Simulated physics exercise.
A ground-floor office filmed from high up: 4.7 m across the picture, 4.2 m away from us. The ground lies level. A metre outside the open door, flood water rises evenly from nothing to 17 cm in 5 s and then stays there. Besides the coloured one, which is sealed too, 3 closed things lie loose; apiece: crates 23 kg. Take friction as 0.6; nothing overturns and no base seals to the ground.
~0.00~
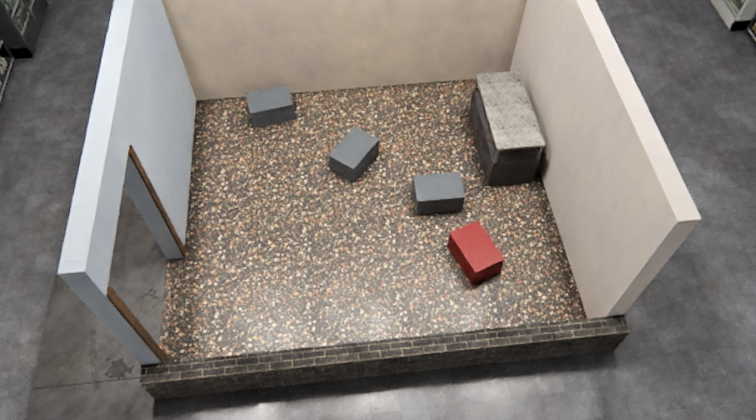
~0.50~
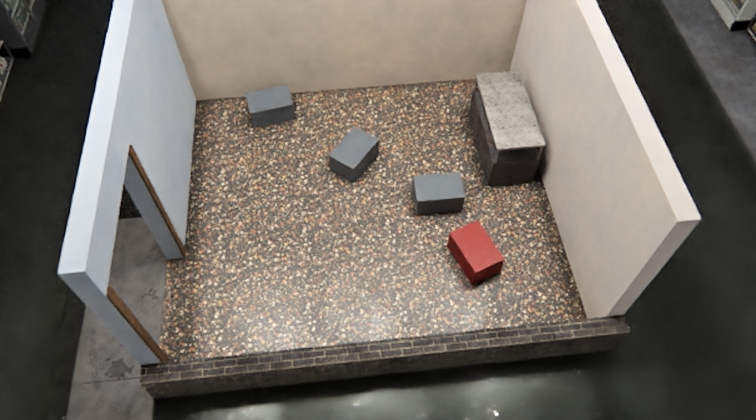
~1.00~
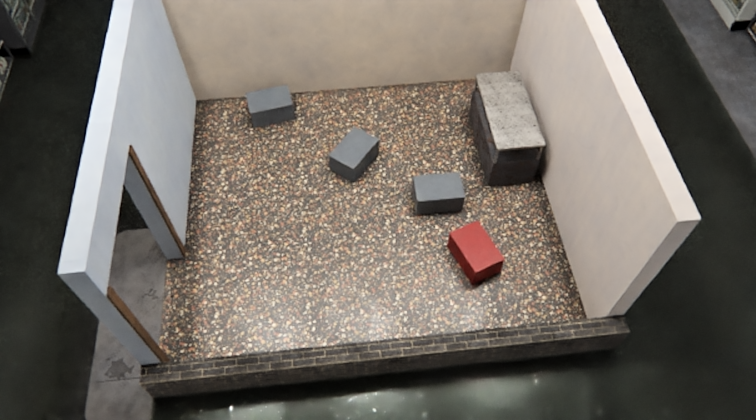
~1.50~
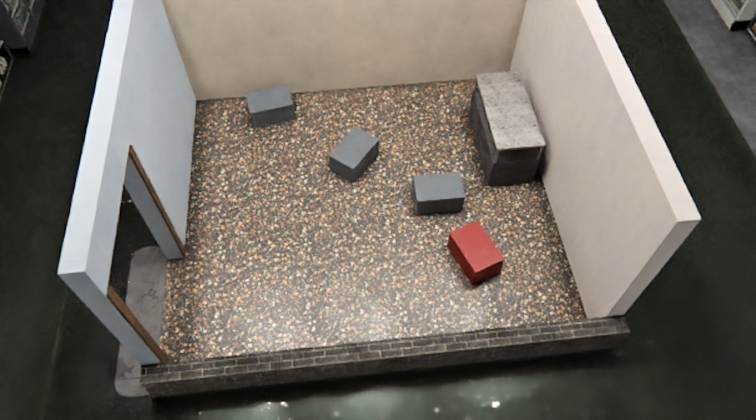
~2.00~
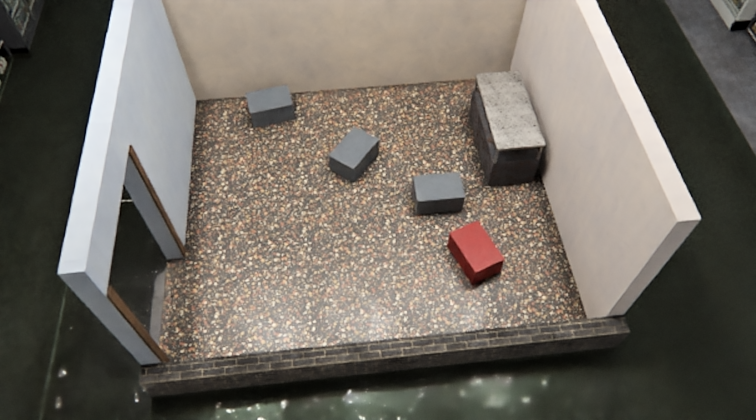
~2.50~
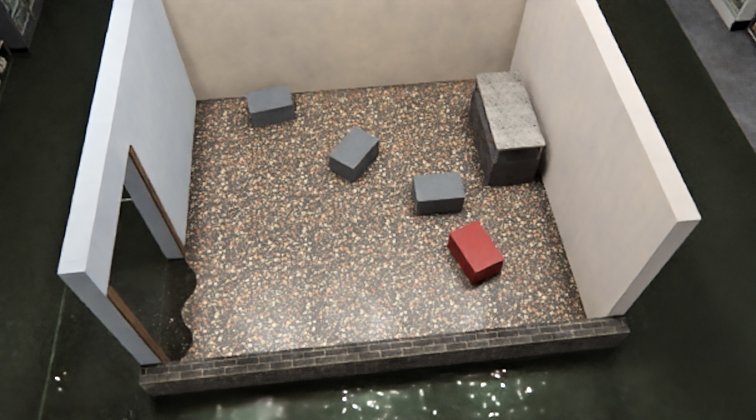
Dark water spreading around a roofless office with four scattered crates, creeping up to the open left doorway and just inside.
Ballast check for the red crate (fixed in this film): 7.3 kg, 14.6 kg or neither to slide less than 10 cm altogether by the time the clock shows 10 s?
I expect that neither weight holds it.
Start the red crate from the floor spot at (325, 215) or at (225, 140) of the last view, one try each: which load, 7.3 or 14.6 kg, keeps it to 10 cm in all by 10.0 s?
In that order: Only the larger holds; either load holds.
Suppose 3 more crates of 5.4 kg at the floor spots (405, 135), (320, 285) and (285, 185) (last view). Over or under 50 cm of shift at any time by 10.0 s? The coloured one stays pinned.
In that order: Under, past it, under.
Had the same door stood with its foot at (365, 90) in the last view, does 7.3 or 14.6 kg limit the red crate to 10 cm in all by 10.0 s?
Then the lower weight is enough.
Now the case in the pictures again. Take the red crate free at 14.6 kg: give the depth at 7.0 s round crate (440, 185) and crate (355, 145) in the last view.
About 4 and 2 cm.
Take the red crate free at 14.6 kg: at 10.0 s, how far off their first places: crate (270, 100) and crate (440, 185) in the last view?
In that order: 0 cm, 0 cm.
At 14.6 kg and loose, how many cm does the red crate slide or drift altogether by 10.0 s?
Some 80 cm in all.
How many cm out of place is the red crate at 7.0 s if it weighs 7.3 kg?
Roughly 20 cm.
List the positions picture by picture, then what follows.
In the first picture, the red crate at (477, 246) rests on the ground; 0.0 m2 under water; 0 of 4 have shifted.
In the second picture, the red crate at (477, 246), on the bottom; 0.0 m2 under water; 0 of 4 have shifted.
In the third picture, the red crate at (477, 246), on the bottom; 0.0 m2 under water; 0 of 4 have shifted.
In the fourth picture, the red crate at (477, 246) rests on the ground; water covers 0.0 m2; 0 of 4 have shifted.
In the fifth picture, the red crate at (477, 246), on the bottom; water covers 0.0 m2; 0 of 4 have shifted.
In the sixth picture, the red crate at (477, 246), on the bottom; 0.1 m2 under water; 0 of 4 have shifted.
After 3.5 s the red crate would be 0 cm from its start with 7.3 kg and 0 cm from its start with 14.6 kg; 0 cm of water round it then.
After 4.5 s the red crate would be 0 cm from its start with 7.3 kg and 0 cm from its start with 14.6 kg; 0 cm of water round it then.
After 7.0 s the red crate would be 23 cm from its start with 7.3 kg and 4 cm from its start with 14.6 kg; 4 cm of water round it then.
After 10.0 s the red crate would be 107 cm from its start with 7.3 kg and 83 cm from its start with 14.6 kg; 11 cm of water round it then.
